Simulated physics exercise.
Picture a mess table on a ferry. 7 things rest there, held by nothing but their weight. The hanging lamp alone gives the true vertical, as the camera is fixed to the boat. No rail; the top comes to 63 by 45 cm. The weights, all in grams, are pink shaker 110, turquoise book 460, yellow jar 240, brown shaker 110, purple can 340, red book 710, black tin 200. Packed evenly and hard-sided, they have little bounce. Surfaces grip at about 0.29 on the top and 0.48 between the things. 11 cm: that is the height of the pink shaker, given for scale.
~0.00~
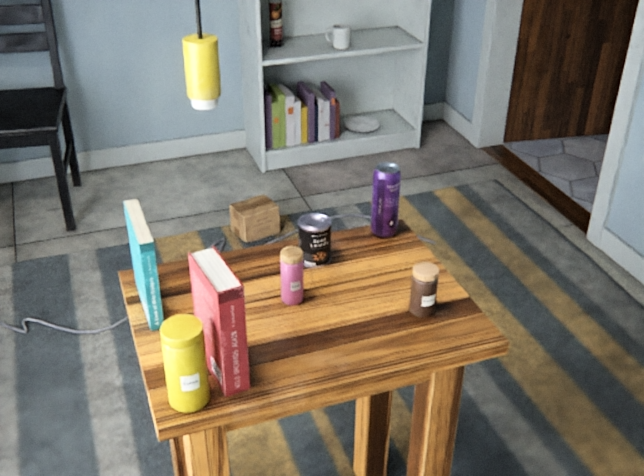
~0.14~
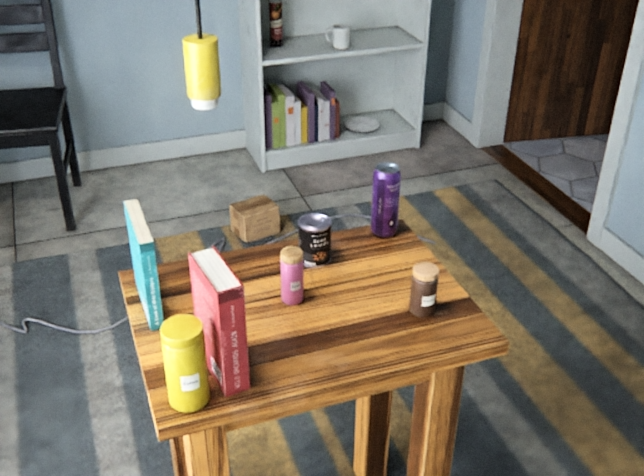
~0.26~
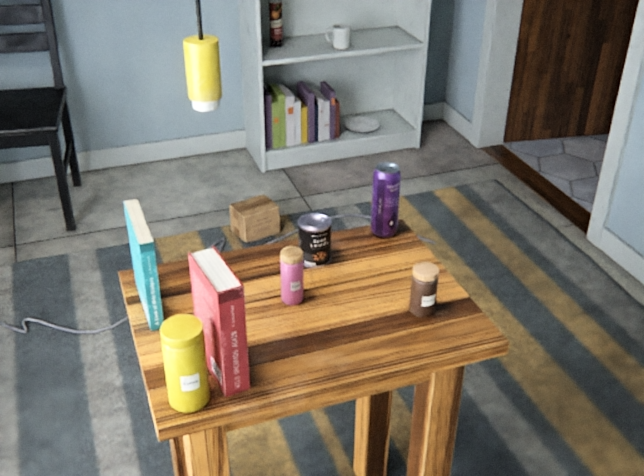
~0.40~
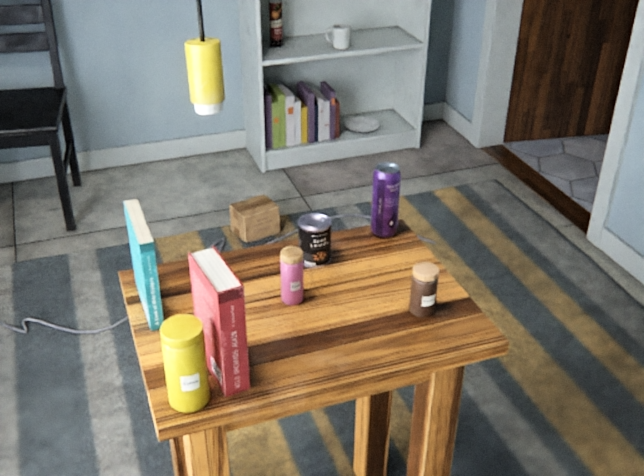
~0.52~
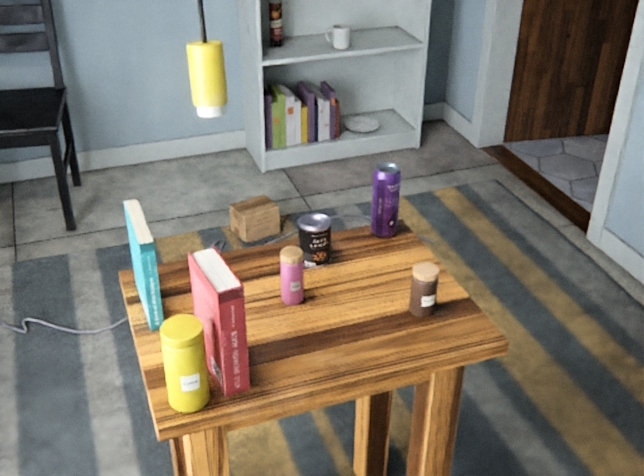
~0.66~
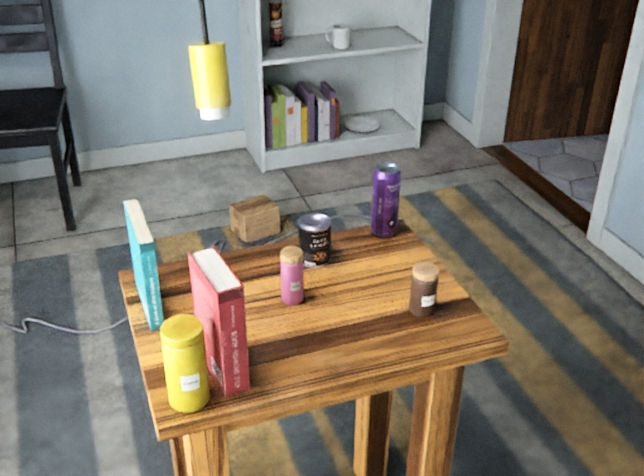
The yellow hanging lamp stays almost still at first, then drifts very slightly right and lower in view, its cord shifting with it. Below, the turquoise and red books, yellow jar, pink and brown shakers, black tin and purple can stay in place on the wooden table throughout.
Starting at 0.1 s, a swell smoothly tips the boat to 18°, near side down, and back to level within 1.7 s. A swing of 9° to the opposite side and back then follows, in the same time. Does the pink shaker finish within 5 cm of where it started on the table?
Yes.
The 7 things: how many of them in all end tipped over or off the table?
That makes 0.
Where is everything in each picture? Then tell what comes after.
The first picture shows boat level; pink shaker (292, 276); turquoise book (144, 264).
The second picture shows boat level; brown shaker (424, 290); purple can (386, 201).
The third picture shows heel 2°, near side down; red book (220, 321); black tin (315, 241).
The fourth picture shows heel 5°, near side down; turquoise book (144, 264); yellow jar (186, 364).
The fifth picture shows heel 9°, near side down; brown shaker (424, 290); purple can (386, 201).
The sixth picture shows heel 13°, near side down; pink shaker (292, 276); red book (220, 321).
After 1.06 s, heel 17°, near side down.
After 1.16 s, heel 15°, near side down; pink shaker slid 2 cm near (295, 280); red book slid 2 cm; turquoise book slid 2 cm.
After 1.66 s, heel 1°, near side down; pink shaker slid 2 cm near (296, 282); red book slid 3 cm; turquoise book slid 3 cm.
At rest (4.0 s), all 7 in place, give or take 5 cm. In the last view, pink shaker near (296, 282).
